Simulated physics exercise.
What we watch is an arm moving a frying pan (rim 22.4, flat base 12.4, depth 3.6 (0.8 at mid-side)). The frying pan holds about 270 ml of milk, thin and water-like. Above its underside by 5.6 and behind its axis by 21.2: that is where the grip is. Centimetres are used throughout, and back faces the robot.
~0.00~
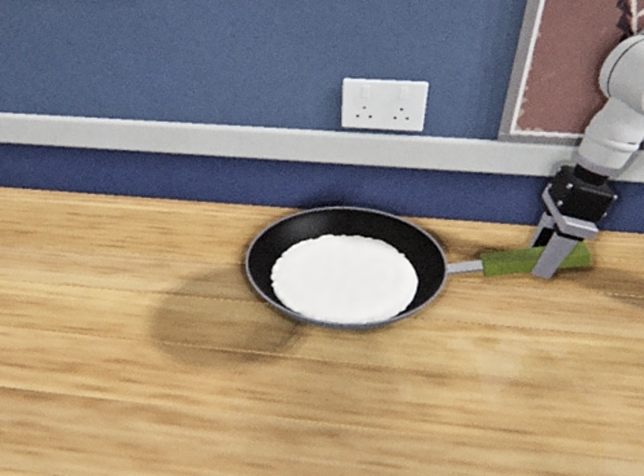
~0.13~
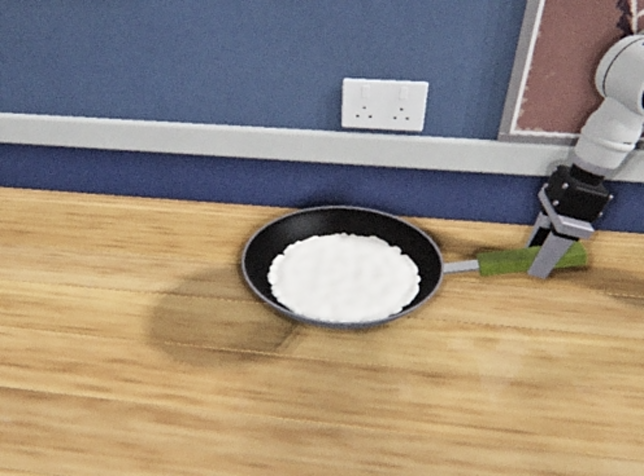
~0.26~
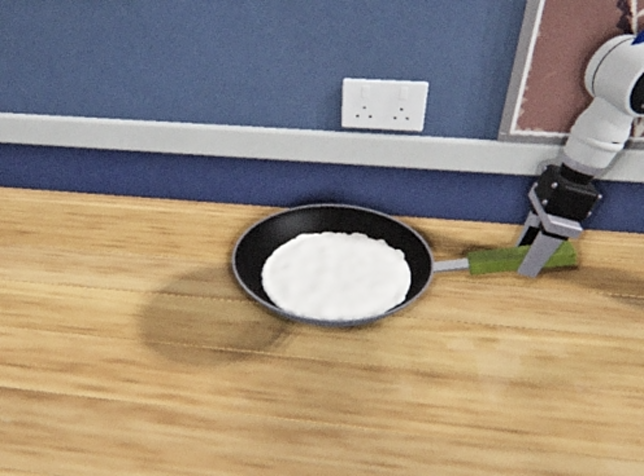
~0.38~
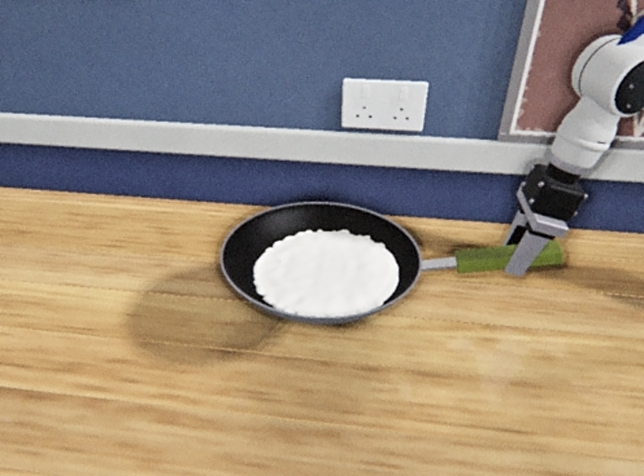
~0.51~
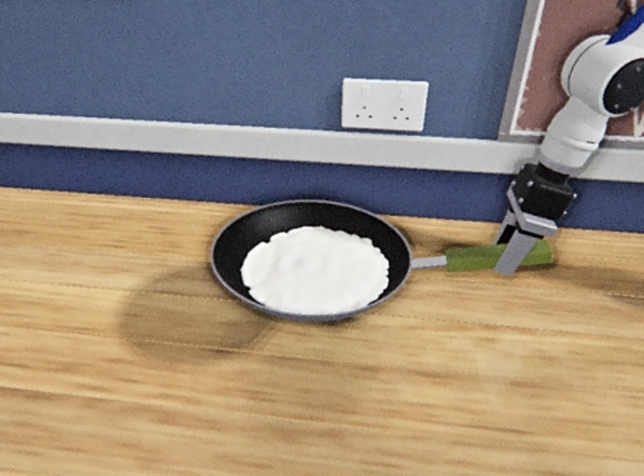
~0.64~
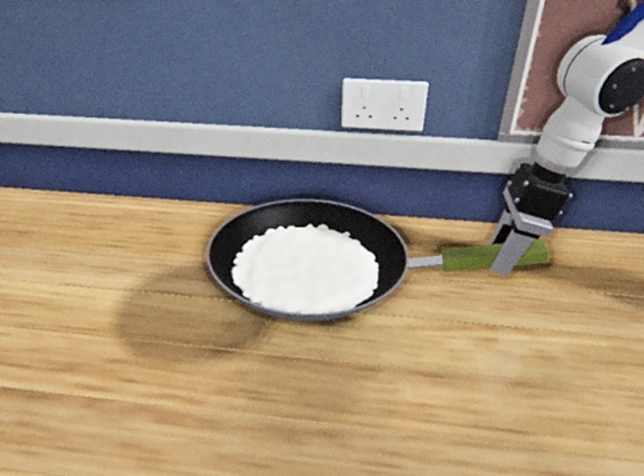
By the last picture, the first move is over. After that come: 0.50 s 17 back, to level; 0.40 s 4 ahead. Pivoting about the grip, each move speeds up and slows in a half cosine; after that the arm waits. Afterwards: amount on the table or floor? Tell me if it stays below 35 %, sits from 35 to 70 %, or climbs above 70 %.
It sits from 35 to 70 %.
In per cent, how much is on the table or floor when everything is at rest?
Some 55 per cent.
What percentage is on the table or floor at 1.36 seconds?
The share is close to 5 percent.
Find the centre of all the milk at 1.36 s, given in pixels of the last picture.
Centre pixel approx. (546, 291).
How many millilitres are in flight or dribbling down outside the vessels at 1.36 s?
Estimate: About 110 ml.
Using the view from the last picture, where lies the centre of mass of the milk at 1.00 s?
Near pixel (384, 276).
By 1.00 s, level, liquid up to 17 above the table; 255 ml in the frying pan, 10 ml in the air or running down outside.
By 1.36 s, level, liquid up to 19 above the table; 140 ml in the frying pan, 10 ml on the table or floor, 115 ml in the air or running down outside.
By 1.74 s, level, liquid up to 17 above the table; 130 ml on the table or floor, 120 ml in the frying pan, 20 ml in the air or running down outside.
By 2.54 s, level, liquid up to 15 above the table; 150 ml on the table or floor, 120 ml in the frying pan.
Final state, 150 ml on the table or floor, 120 ml in the frying pan. That is 56 % on the table or floor.
